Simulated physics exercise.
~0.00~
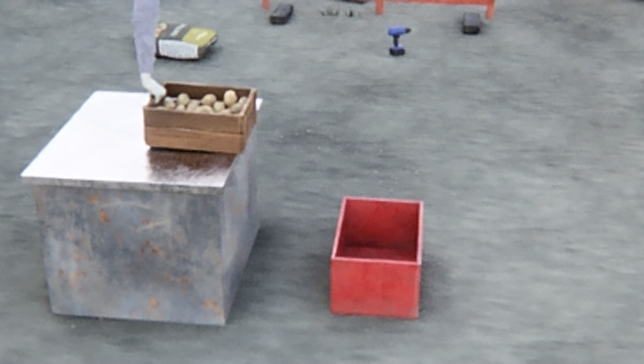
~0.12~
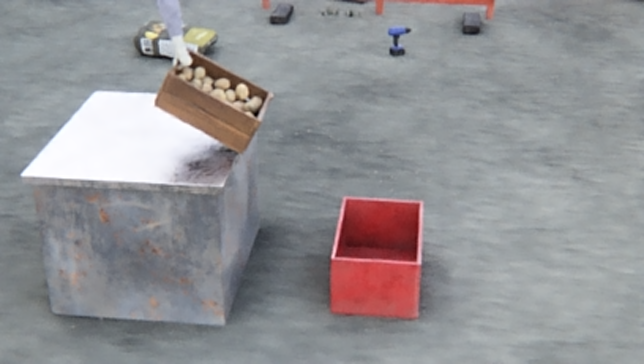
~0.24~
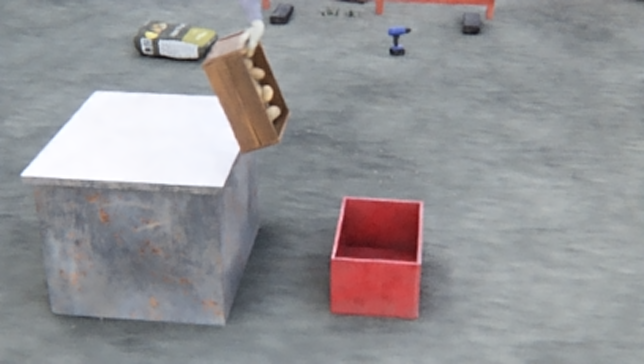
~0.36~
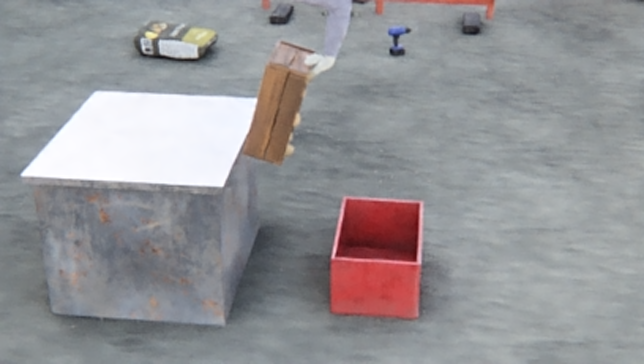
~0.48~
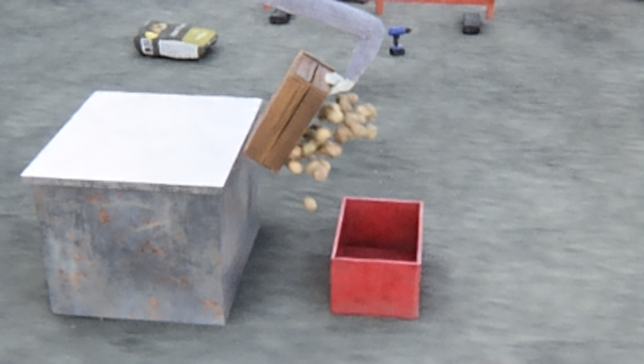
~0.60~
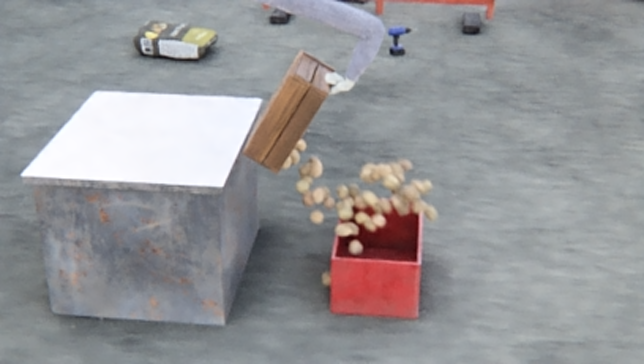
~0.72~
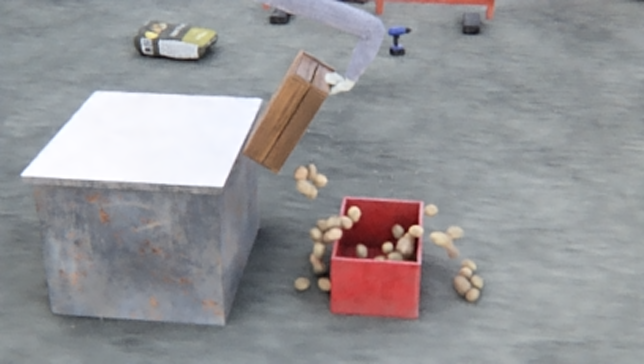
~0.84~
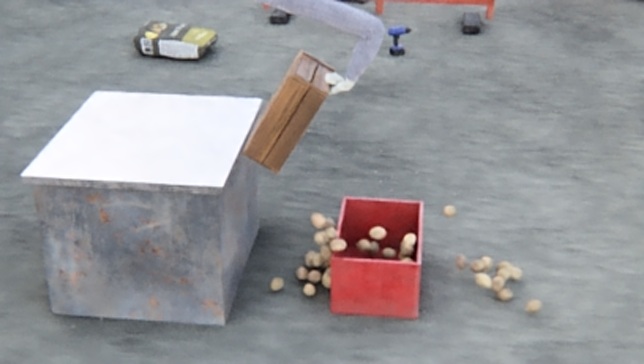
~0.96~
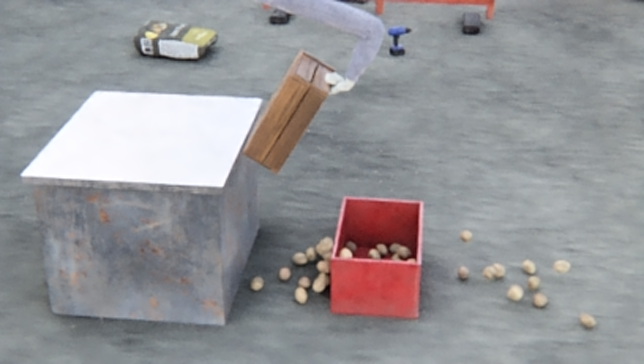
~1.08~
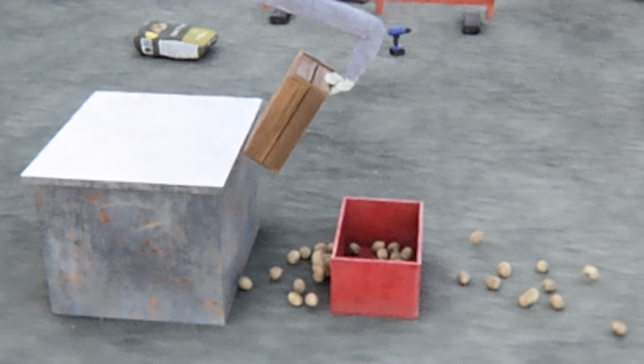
A wooden crate full of round, tan, potato-like pieces sits on the right edge of a metal bench with a white top, seen from above on a grey floor. An open red bin stands to the right, with a yellow and black bag and a blue drill behind. A pale arm with a white hand tips the crate rightward until it hangs steeply past the edge. The pieces tumble out in a cluster toward the bin. Some land inside, while others drop to its left or scatter and roll away to its right, as the crate stays tilted.
